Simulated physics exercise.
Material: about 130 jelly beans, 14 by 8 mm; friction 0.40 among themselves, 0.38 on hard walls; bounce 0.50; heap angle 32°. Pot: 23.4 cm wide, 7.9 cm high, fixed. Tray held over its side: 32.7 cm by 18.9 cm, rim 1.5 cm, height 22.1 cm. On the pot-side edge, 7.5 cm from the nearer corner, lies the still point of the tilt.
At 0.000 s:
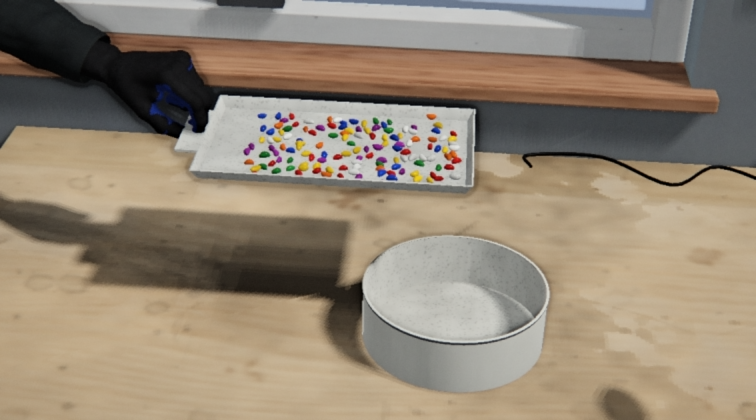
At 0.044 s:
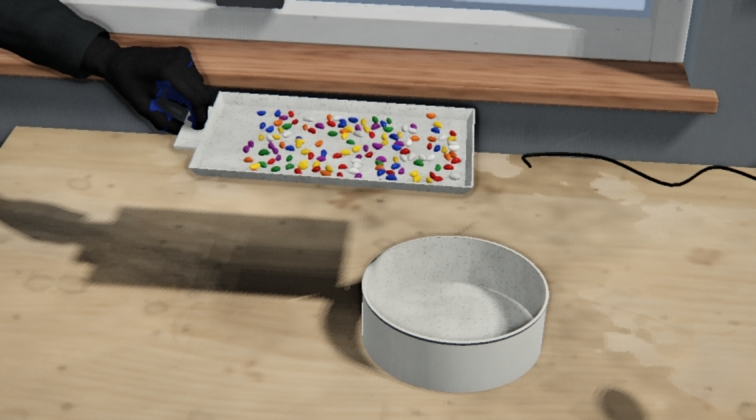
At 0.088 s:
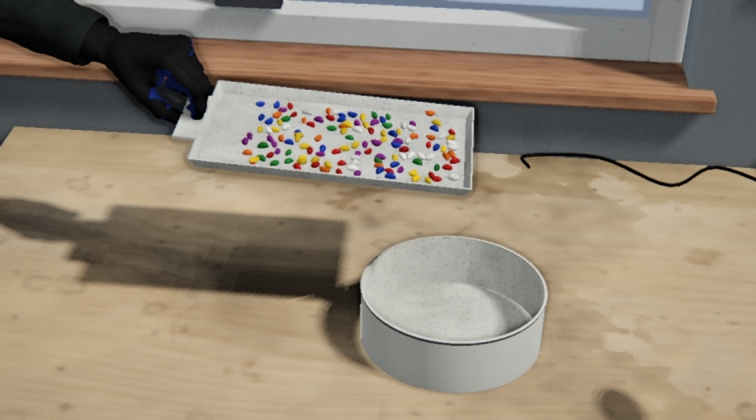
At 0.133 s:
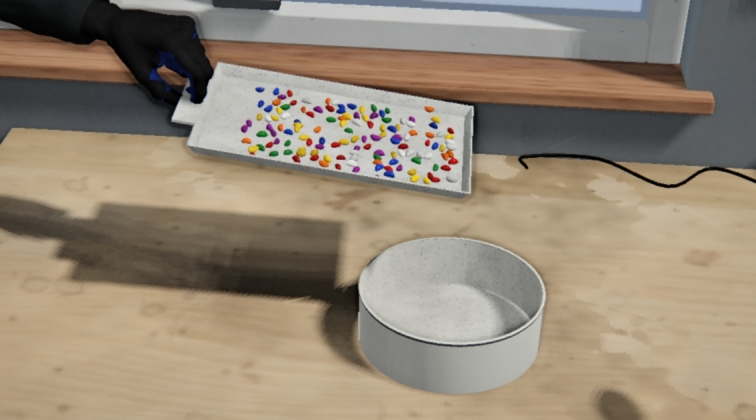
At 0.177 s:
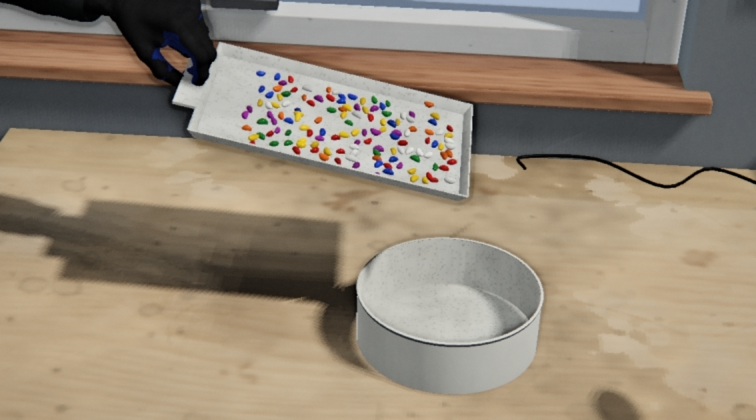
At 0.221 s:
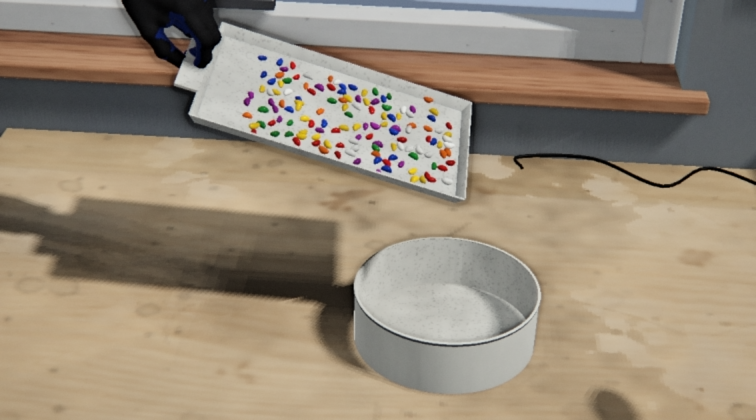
A black-gloved hand held a pale tray of colorful jelly beans above a wooden table near a round pot, then raised the tray's left end so it sloped down toward the right.
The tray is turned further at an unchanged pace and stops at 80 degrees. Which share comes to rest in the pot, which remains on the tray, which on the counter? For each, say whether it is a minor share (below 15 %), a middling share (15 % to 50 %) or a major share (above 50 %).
I expect this. Pot - a major share. Tray - a minor share. Counter - a minor share.
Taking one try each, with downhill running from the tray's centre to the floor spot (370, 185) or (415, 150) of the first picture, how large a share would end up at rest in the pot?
I'd put it at about 90 per cent for the first tilt and about 40 per cent for the second.
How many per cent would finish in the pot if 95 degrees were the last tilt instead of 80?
Around 95 per cent, then.
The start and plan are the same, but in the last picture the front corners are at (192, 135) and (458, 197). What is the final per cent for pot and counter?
Pot: 100, counter: 0.
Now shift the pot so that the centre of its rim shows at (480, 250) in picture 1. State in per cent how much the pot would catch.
55 %.
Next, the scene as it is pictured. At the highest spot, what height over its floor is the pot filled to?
Around 2.0 cm above the floor.
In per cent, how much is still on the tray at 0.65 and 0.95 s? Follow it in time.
60 then 0.
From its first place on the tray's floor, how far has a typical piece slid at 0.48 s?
Roughly 6 cm.
After 0.48 s, tilt 50 degrees; the tray holds 100 %, the pot 0 %.
After 0.65 s, tilt 70 degrees; the tray holds 60 %, the pot 0 %.
After 0.95 s, tilt 80 degrees; the tray holds 0 %, the pot 95 %.
At rest (2.2 s), pot 95 %, tray 0 %, counter 5 %.
